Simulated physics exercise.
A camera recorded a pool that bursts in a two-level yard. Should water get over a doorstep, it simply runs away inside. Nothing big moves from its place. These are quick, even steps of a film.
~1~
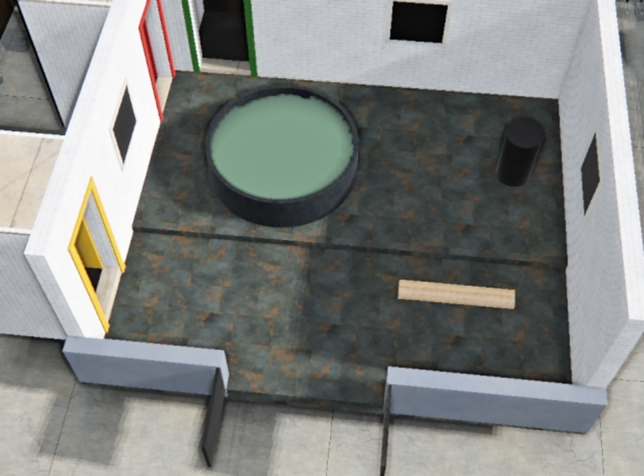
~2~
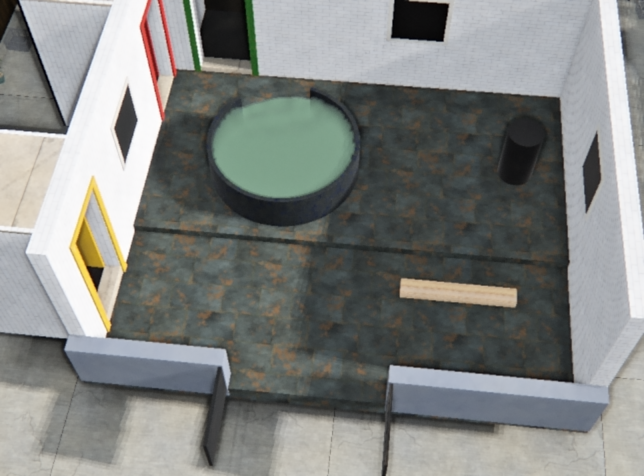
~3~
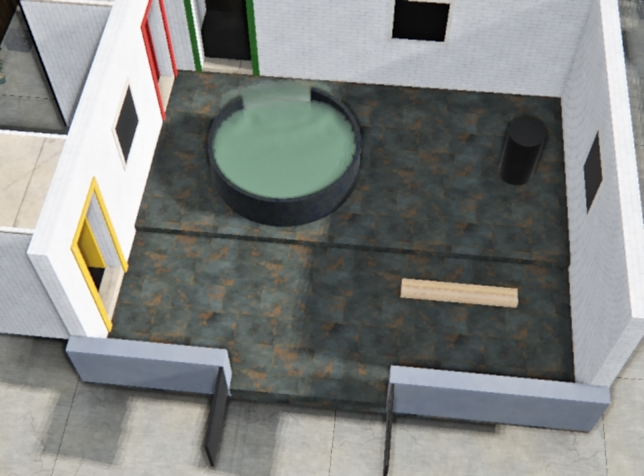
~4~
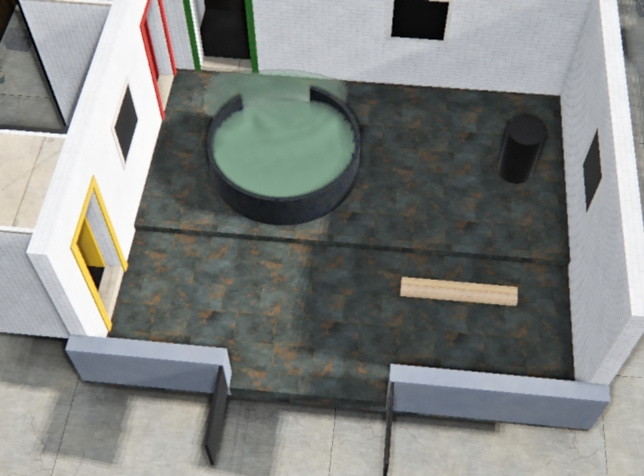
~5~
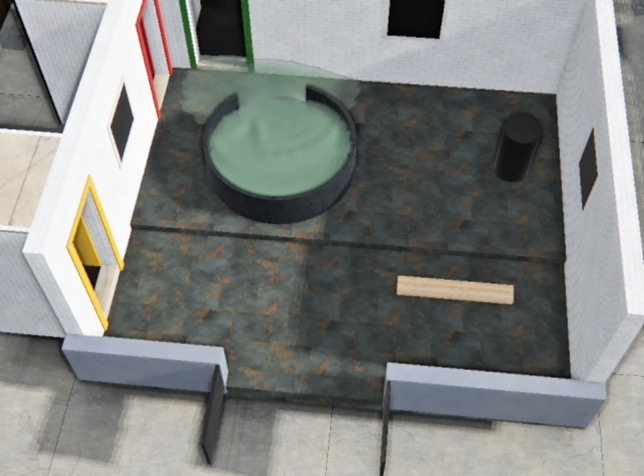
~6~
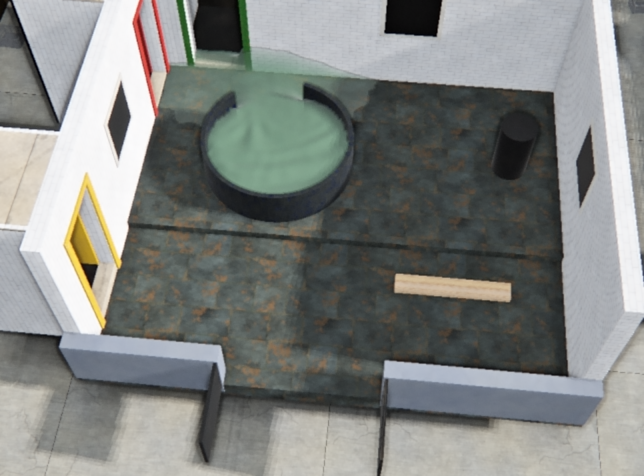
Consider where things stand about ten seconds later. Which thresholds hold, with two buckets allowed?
In the end I expect the red door to go past two buckets; I expect the yellow door to stop at two buckets or less; I expect the green door to go past two buckets.
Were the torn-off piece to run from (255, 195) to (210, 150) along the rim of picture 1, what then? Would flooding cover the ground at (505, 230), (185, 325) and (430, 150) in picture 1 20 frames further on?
Untouched, soaked, untouched.
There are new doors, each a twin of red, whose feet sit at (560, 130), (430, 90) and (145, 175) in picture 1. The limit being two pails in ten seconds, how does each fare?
Door one breaks the limit, door two stays inside the limit, door three stays inside the limit.
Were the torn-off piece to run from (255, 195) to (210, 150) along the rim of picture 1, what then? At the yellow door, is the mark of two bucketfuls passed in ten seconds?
Well, the yellow door simply overshoots.
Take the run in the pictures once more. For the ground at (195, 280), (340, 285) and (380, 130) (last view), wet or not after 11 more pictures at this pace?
Lab note, in the order given: Unwetted, unwetted, wet through.
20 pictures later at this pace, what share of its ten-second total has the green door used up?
Estimate: Some 80 per cent.
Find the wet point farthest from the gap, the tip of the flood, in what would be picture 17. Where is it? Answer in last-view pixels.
By then the tip should be at about (510, 89).
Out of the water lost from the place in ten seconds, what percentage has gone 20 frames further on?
I'd put it at 55 per cent.
A moment on, water covers 15 % of the floor; the red door under two buckets in, the yellow door not reached, the green door over two buckets in.
Next, water covers 25 % of the floor; the red door far over two buckets in, the yellow door not reached, the green door far over two buckets in.
Then, water covers 50 % of the floor; the red door far over two buckets in, the yellow door not reached, the green door far over two buckets in.
Later, water covers 70 % of the floor; the red door far over two buckets in, the yellow door wet at the sill, nothing in, the green door far over two buckets in.
In the end, water covers 95 % of the floor; the red door far over two buckets in, the yellow door wet at the sill, nothing in, the green door far over two buckets in.
